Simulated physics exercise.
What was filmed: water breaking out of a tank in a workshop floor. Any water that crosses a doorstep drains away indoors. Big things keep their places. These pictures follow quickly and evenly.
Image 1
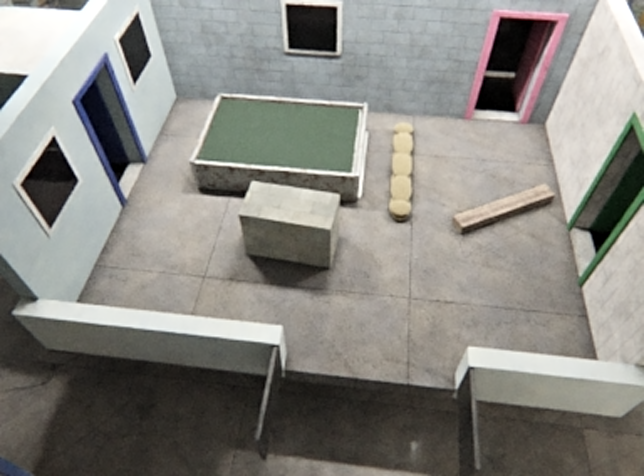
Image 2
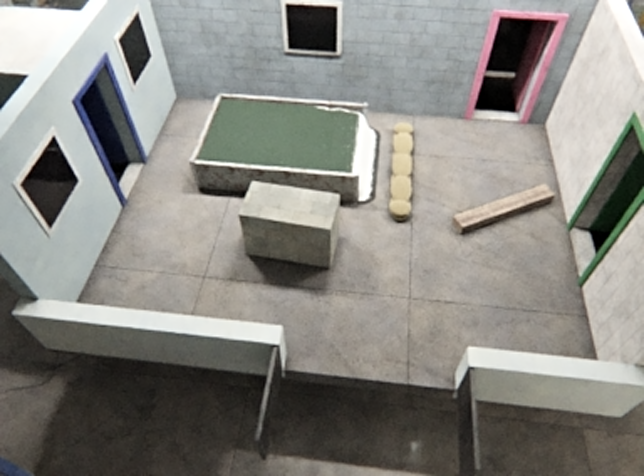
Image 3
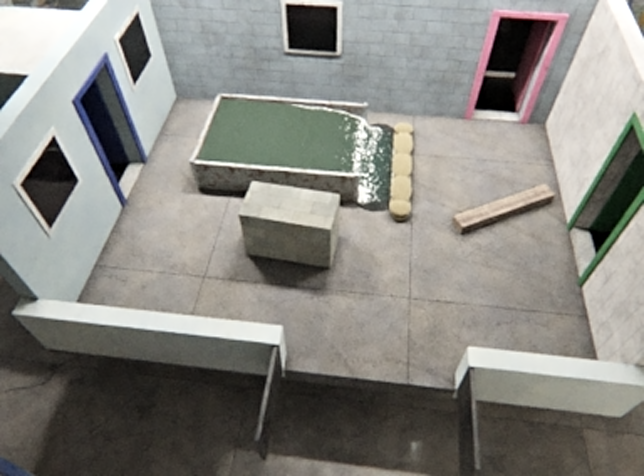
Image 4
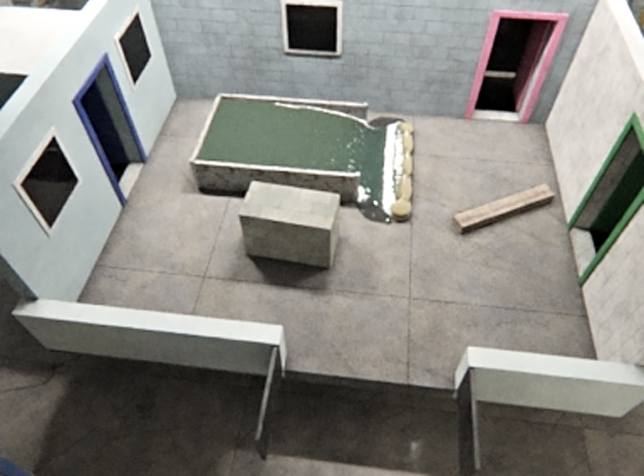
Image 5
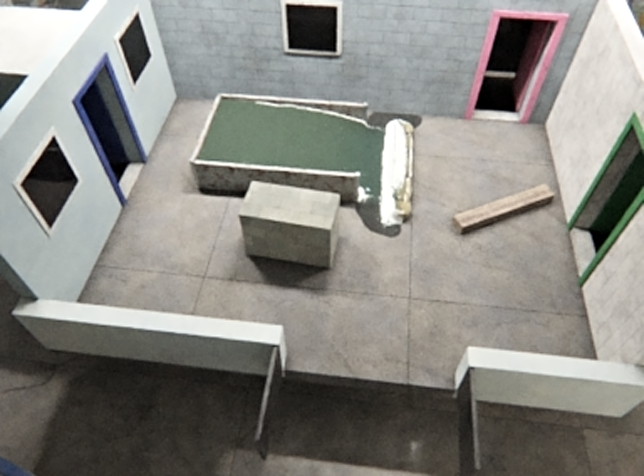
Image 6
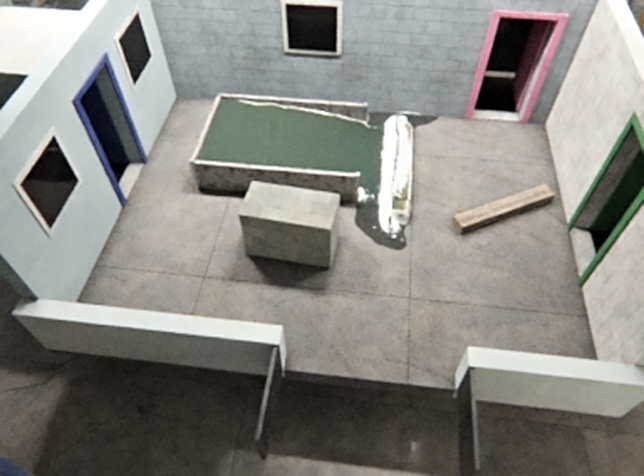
The clip opens on still, dark green water in an open rectangular tank on a grey workshop floor, beside a row of round yellowish objects. Water pours from the tank's right end, reaches the row and froths white over it, then spreads in dark patches past both ends of the row.
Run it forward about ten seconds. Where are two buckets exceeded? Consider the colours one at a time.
Result: The blue door sees two pails or less; the pink door sees more than two pails; the green door sees two pails or less.
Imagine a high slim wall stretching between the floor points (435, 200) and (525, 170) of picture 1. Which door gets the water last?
My choice is the blue one.
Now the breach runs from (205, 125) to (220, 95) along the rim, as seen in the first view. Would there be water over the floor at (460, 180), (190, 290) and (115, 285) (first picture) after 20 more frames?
Going through them, the first would be still bare, the next submerged and the last submerged.
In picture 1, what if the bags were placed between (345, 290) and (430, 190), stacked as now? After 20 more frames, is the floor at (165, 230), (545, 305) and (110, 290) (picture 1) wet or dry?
First spot still bare, second spot inundated, third spot still bare.
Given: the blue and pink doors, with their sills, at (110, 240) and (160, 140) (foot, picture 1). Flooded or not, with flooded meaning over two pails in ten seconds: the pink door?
The pink door stays below.
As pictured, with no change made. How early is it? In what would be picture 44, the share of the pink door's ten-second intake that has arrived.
Roughly 60 percent.
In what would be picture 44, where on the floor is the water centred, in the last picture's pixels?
My guess is about (350, 178).
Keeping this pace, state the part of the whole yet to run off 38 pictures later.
Some 84 per cent.
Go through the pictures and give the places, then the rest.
In the first picture, still water in the open tank at (284, 135).
In the second picture, the front is at (371, 131), out from the gap at (359, 155).
In the third picture, water pours out at (359, 157) and has run to (385, 128).
In the fourth picture, the front is at (401, 123), out from the gap at (359, 158).
In the fifth picture, water pours out at (359, 158) and has run to (408, 116).
In the sixth picture, water pours out at (359, 158) and has run to (430, 117).
A moment on, water covers 25 % of the floor; the blue door not reached, the pink door wet at the sill, nothing in, the green door not reached.
Next, water covers 45 % of the floor; the blue door not reached, the pink door wet at the sill, nothing in, the green door not reached.
Then, water covers 55 % of the floor; the blue door not reached, the pink door under two buckets in, the green door not reached.
Later, water covers 70 % of the floor; the blue door wet at the sill, nothing in, the pink door over two buckets in, the green door wet at the sill, nothing in.
In the end, water covers 95 % of the floor; the blue door wet at the sill, nothing in, the pink door over two buckets in, the green door wet at the sill, nothing in.
